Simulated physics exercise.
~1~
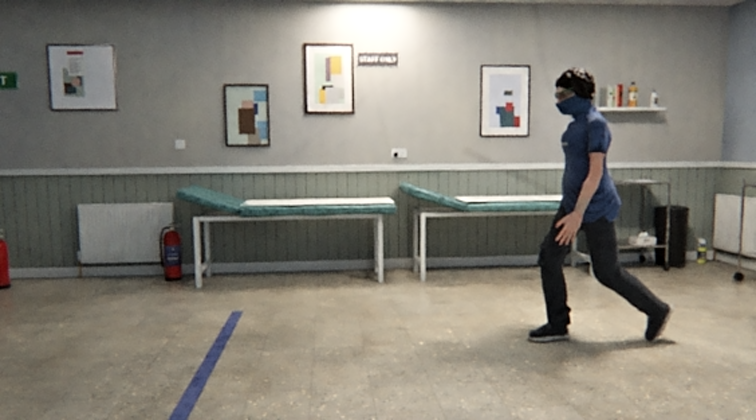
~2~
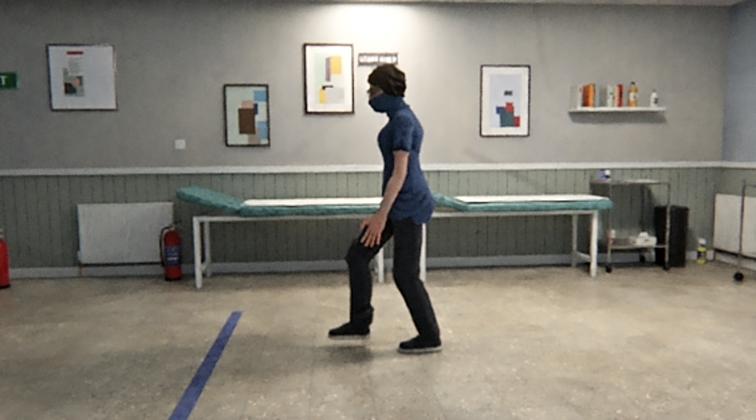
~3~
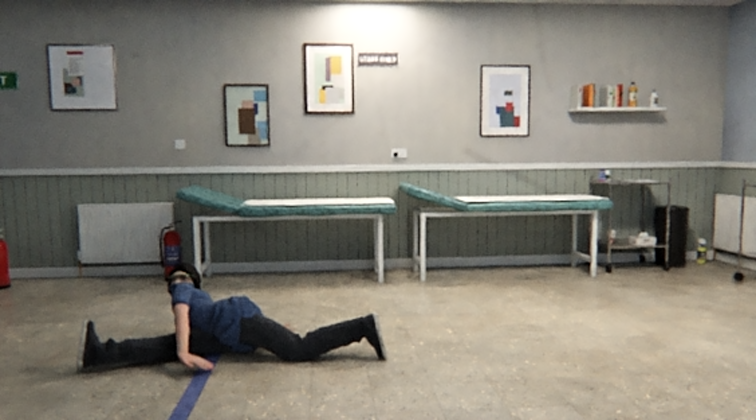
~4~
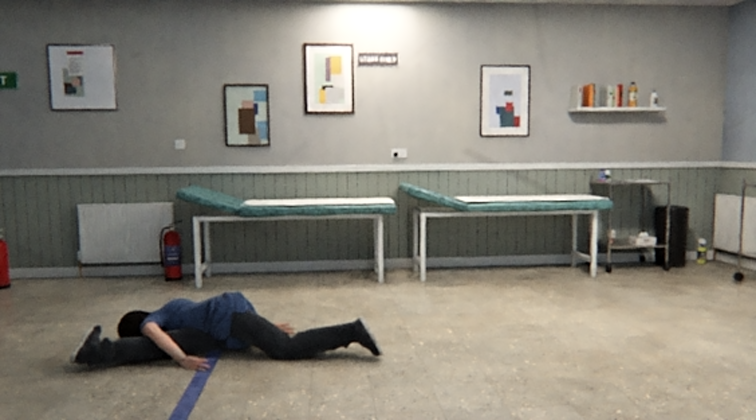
A grey room with panelled lower walls and a bare floor is seen from the side by a still camera. Two green-topped couches stand along the back wall beneath framed prints, with a red extinguisher to the left, a shelf and trolley to the right, and a blue strip on the floor. A person in a blue top, dark trousers and a face covering walks left towards the strip. The person then goes down low, legs spread wide along the floor and a hand down by the strip. Finally the torso folds forward to the left, leaving the head and chest past the strip and the hips short of it.
